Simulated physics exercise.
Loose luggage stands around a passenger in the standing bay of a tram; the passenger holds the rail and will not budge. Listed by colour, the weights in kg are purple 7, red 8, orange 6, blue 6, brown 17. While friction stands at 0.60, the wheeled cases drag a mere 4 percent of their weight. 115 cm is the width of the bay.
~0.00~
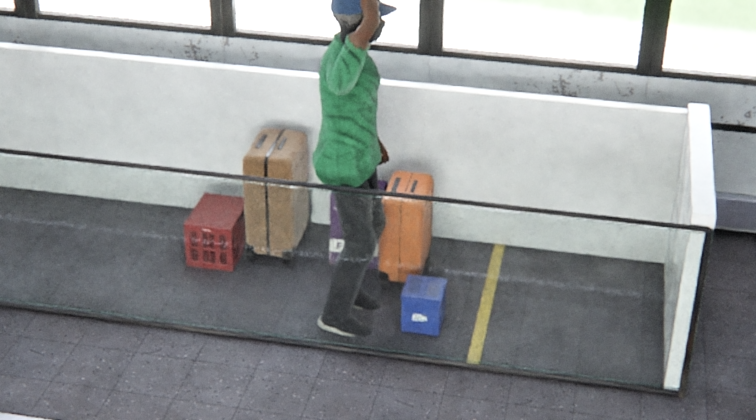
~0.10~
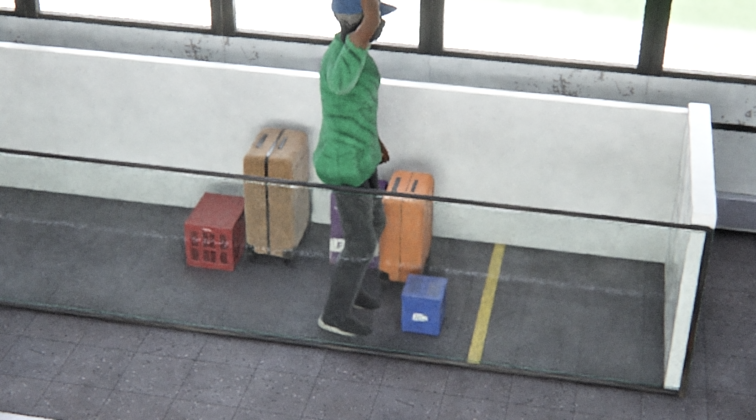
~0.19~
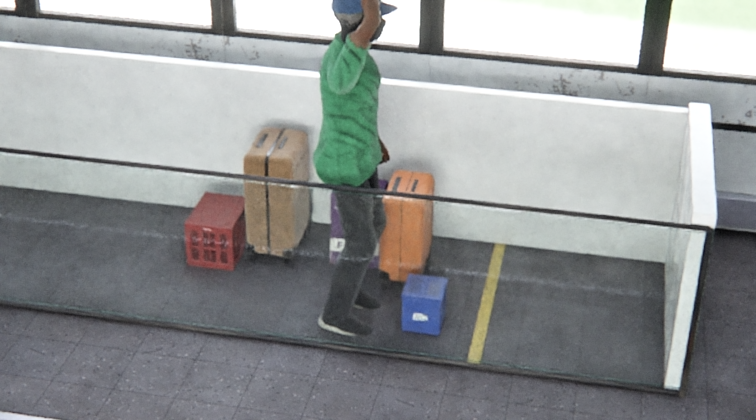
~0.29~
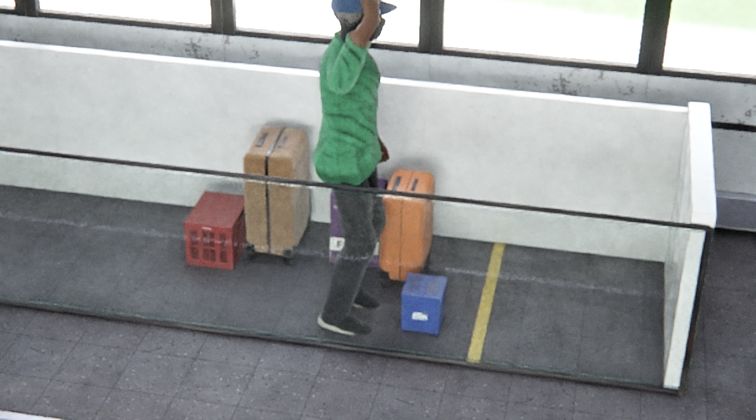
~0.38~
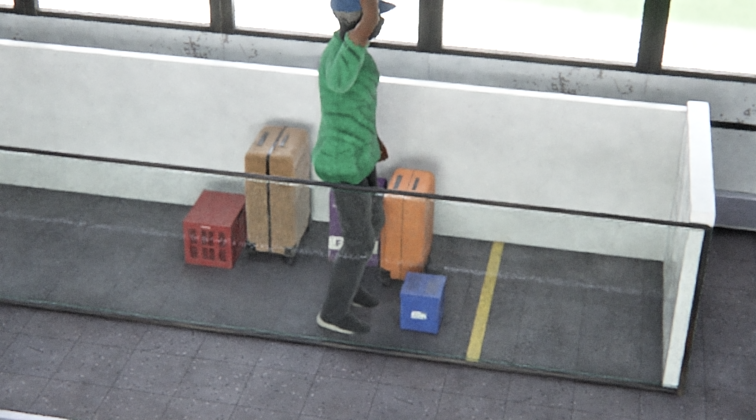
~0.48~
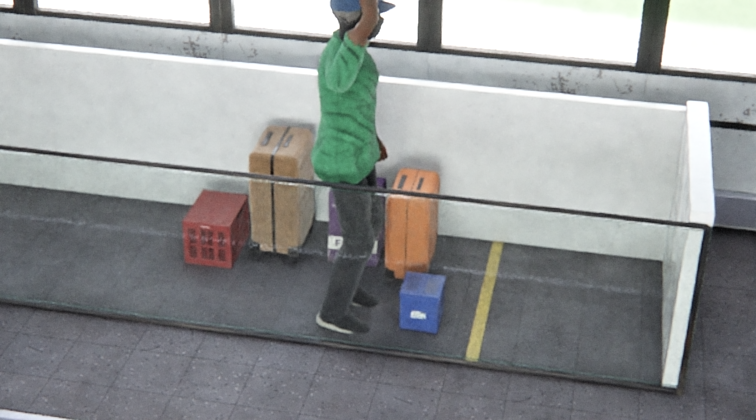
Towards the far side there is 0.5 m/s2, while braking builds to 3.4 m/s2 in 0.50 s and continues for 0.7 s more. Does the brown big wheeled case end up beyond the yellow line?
Yes.
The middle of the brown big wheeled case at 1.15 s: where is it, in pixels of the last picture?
Look around (388, 197) and it's there.
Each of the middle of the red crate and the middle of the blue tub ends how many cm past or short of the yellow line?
So the red crate stops 150 cm short, while the blue tub stops 30 cm short.
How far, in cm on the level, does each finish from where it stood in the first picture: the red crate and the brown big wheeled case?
Red crate about 0, brown big wheeled case about 140.
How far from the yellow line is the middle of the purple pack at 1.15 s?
Around 30 cm shy of the mark.
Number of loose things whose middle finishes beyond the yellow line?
In all, 3.
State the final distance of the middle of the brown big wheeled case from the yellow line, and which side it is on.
The middle comes to rest some 25 cm past it.
After 0.75 s the brown big wheeled case is 98 cm short of the yellow line, tilted 0°, near (315, 195) in the last picture's view.
After 1.15 s the brown big wheeled case is 59 cm short of the yellow line, tilted 0°, near (388, 197) in the last picture's view.
After 1.65 s the brown big wheeled case is 4 cm past the yellow line, tilted 0°, near (505, 213) in the last picture's view; the orange small wheeled case 78 cm past the yellow line, tilted 0°.
At rest, 2.3 s, purple pack crosses the yellow line; red crate stops short of the yellow line; orange small wheeled case crosses the yellow line; blue tub stops short of the yellow line; brown big wheeled case crosses the yellow line.
